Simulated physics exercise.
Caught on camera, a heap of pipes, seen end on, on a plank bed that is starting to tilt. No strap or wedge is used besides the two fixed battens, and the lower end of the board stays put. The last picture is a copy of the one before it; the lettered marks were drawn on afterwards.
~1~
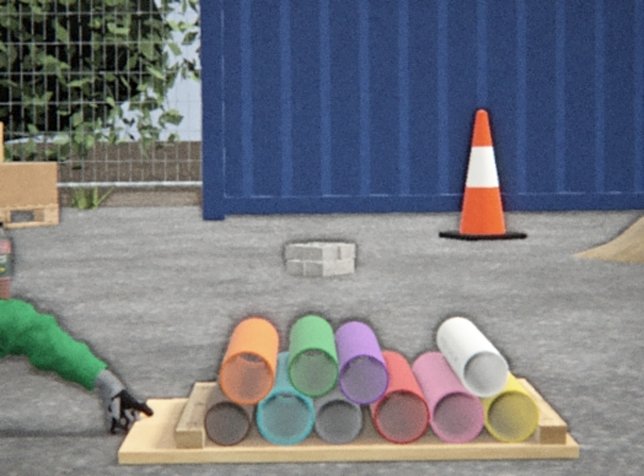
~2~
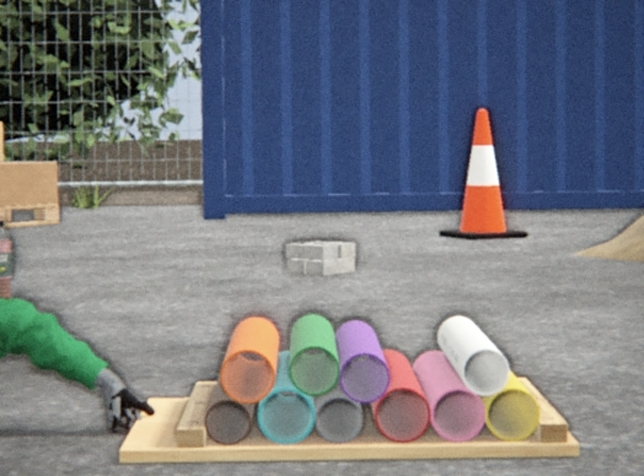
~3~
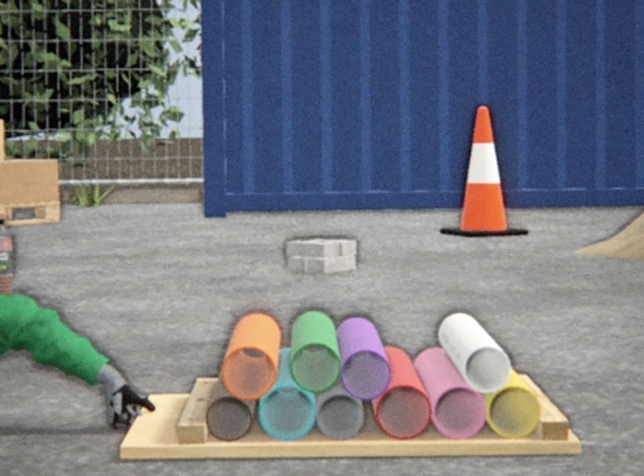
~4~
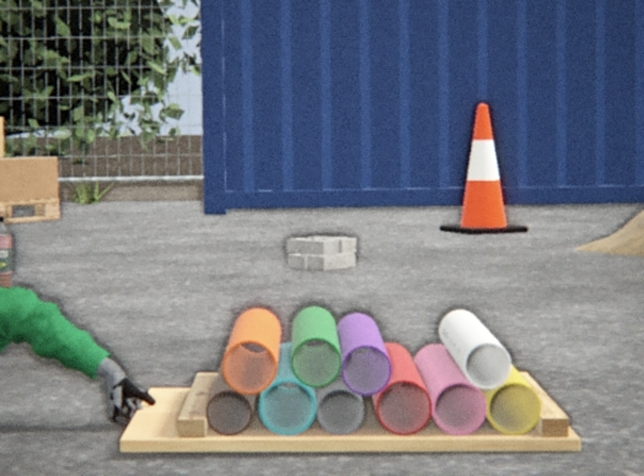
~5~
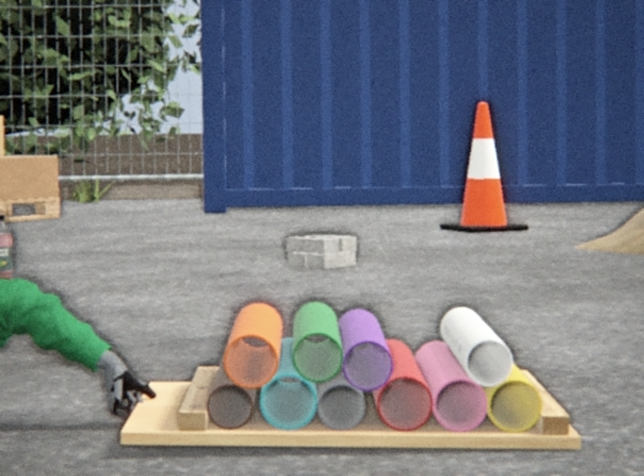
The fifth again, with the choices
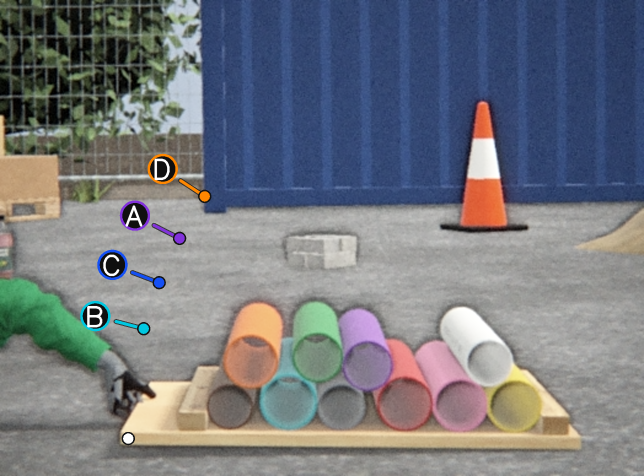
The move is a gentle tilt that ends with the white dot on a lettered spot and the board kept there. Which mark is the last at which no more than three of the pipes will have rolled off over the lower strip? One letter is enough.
At most to D.
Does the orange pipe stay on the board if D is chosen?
Yes.
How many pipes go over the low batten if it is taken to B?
It comes to none.
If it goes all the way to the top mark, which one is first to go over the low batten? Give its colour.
The white one.
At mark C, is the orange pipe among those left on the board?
The orange pipe: Yes.
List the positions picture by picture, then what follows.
In the first picture, pink pipe (457, 416); yellow pipe (512, 416); purple pipe (364, 379).
In the second picture, purple pipe (365, 378); orange pipe (248, 376).
In the third picture, board (346, 413); brown pipe (229, 419); turquoise pipe (288, 413); yellow pipe (513, 412).
In the fourth picture, board (346, 408); brown pipe (229, 413); turquoise pipe (288, 408).
In the fifth picture, board (347, 404); brown pipe (230, 407); turquoise pipe (289, 402).
On the copy, A at (180, 239); B at (144, 329); C at (159, 283); D at (204, 196); the white dot at (128, 439).
On D. First, board at 19°.
Then, board at 34°.
Finally, board at 34°, three over the low batten (purple, green, white).
By contrast, A three over the low batten (purple, green, white); B none over the low batten; C three over the low batten (purple, green, white).
